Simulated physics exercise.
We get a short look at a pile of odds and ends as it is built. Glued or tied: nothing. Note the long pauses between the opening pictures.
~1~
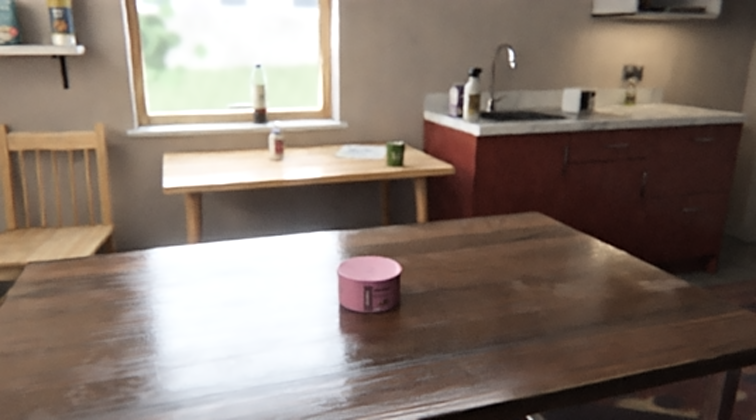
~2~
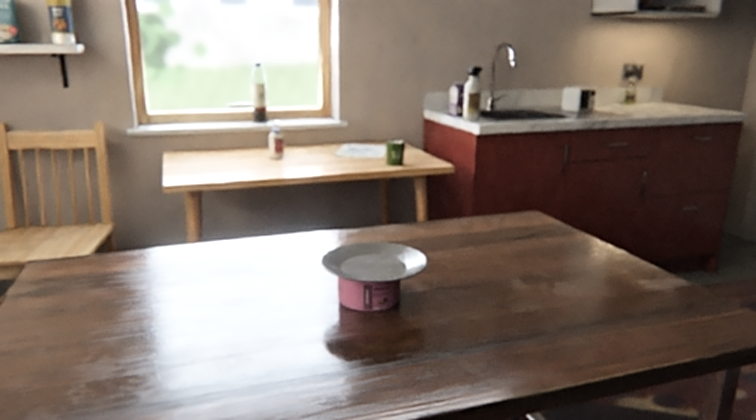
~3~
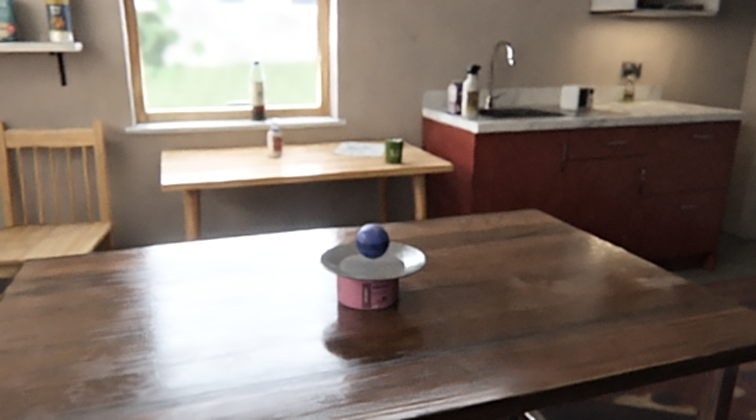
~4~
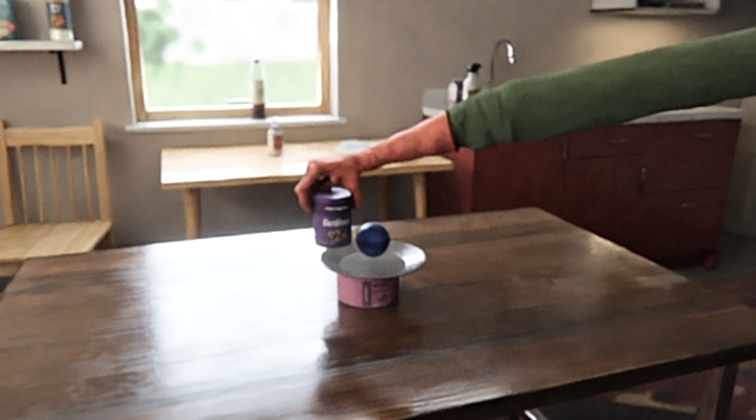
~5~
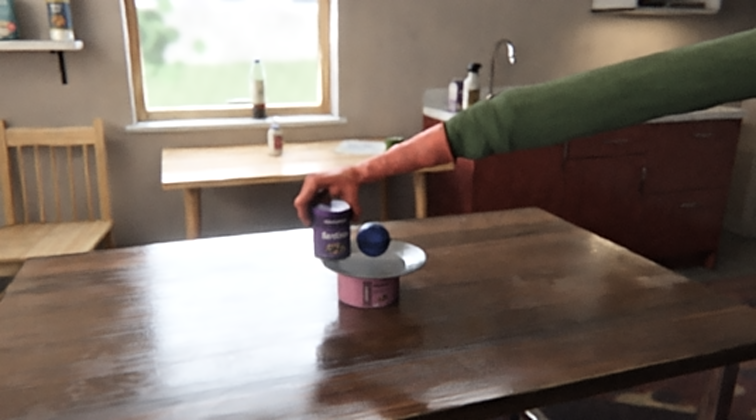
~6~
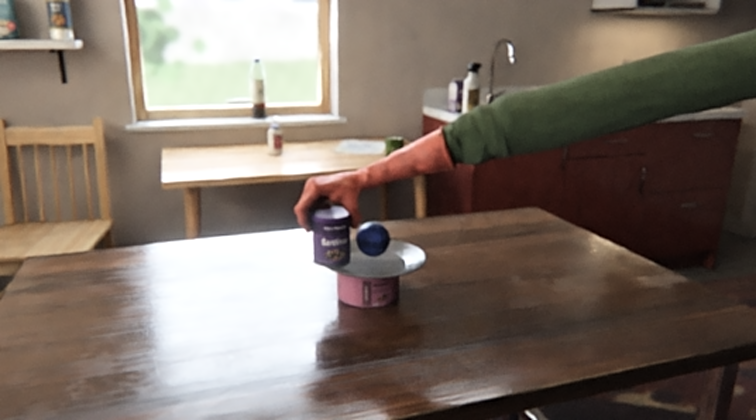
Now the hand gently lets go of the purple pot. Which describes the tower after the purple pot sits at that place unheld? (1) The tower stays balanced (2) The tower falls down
1.
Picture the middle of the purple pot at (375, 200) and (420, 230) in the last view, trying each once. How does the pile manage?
Result of try one: The pile tips over; result of try two: The pile remains stable.
Then, 0.50 s later than the last frame, all is still.
Then, 1.30 s later than the last frame, purple pot resting near (331, 237).
When it is over, all 4 as before. End places, in pixels of the last picture, purple pot near (331, 237). The pile stays up.
